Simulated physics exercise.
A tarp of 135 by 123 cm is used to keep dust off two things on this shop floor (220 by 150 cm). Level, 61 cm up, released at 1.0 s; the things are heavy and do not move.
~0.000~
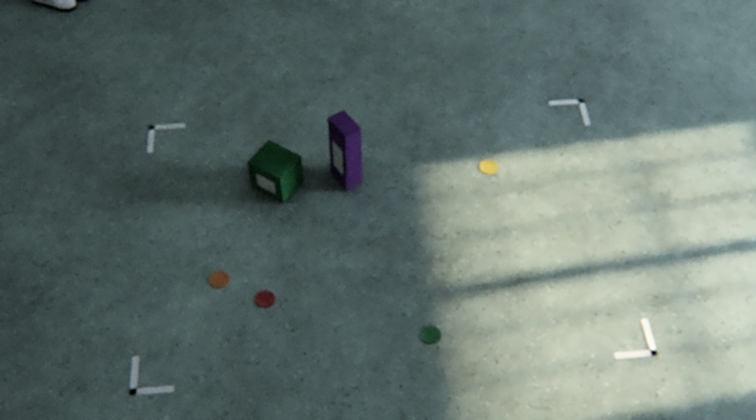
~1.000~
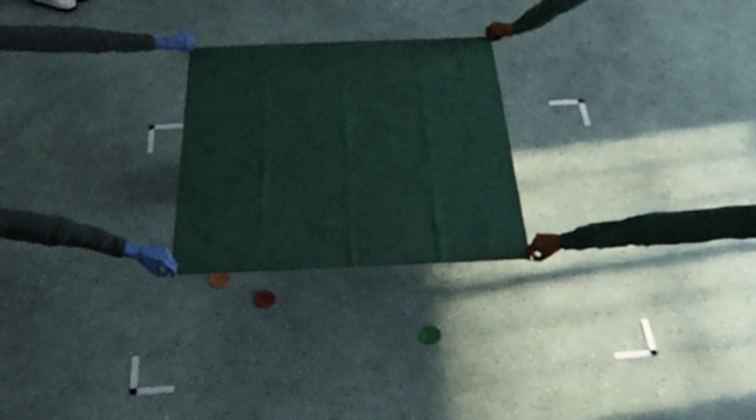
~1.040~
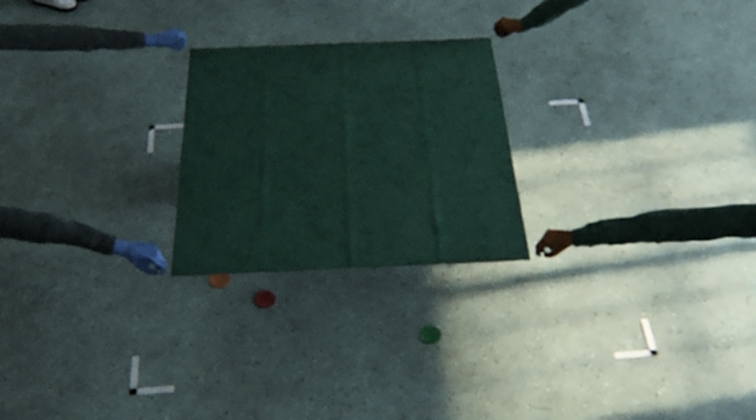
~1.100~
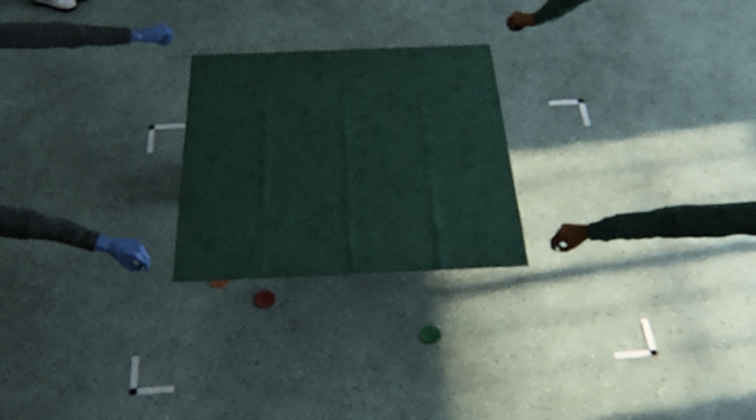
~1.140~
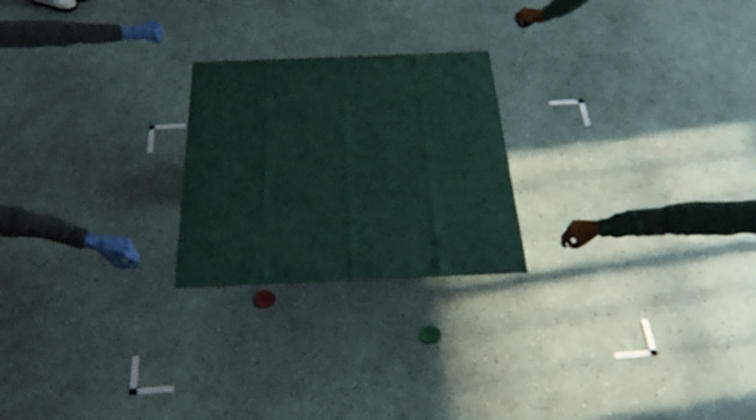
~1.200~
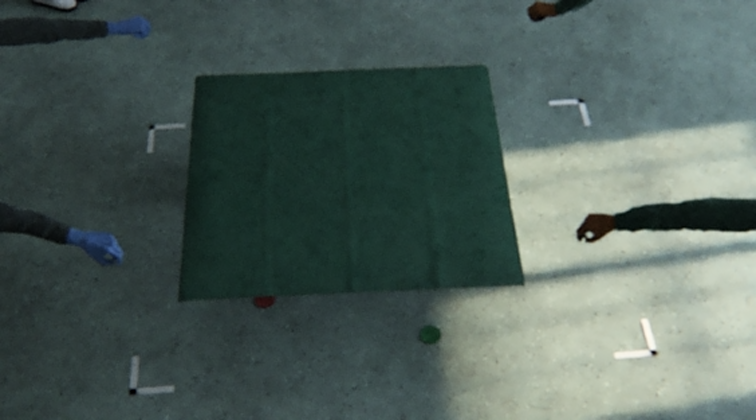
Four hands release a dark green tarp, and it sinks slightly above two boxes.
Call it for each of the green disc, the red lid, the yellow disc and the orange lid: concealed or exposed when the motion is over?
The green disc ends exposed, the red lid ends concealed, the yellow disc ends exposed, the orange lid ends concealed.
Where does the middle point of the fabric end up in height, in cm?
I'd put it near 22 cm.
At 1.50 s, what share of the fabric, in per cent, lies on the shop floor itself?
Around 35 percent, give or take.
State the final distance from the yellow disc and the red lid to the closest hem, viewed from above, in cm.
14 cm and 16 cm, roughly.
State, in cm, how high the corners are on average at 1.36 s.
Avg corner height at that moment: Approx. 10 cm.
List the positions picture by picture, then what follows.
The first frame shows green disc (431, 334); red lid (265, 299); yellow disc (489, 167); orange lid (219, 279); green carton (275, 159), 18 cm tall; purple carton (345, 123), 39 cm tall.
The second frame shows tarp corners (171, 275) (190, 48) (491, 37) (531, 259); highest point 61 cm, lowest 61 cm.
The third frame shows tarp corners (171, 276) (190, 49); highest point 60 cm, lowest 60 cm.
The fourth frame shows tarp corners (173, 282) (192, 56); highest point 56 cm, lowest 56 cm.
The fifth frame shows tarp corners (175, 289) (193, 63); highest point 52 cm, lowest 52 cm.
The sixth frame shows tarp corners (179, 302) (196, 77) (487, 67) (525, 286); highest point 45 cm, lowest 43 cm.
At 1.4 s, 0 % of it is down, spanning 134 by 125 cm, above red lid, orange lid, green disc.
At 1.5 s, 35 % of it is down, spanning 134 by 121 cm, above red lid, orange lid.
At 1.7 s, 35 % of it is down, spanning 131 by 119 cm, above red lid, orange lid.
At 1.8 s, 40 % of it is down, spanning 131 by 119 cm, above red lid, orange lid.
At 3.3 s, 40 % of it is down, spanning 131 by 118 cm, above red lid, orange lid.
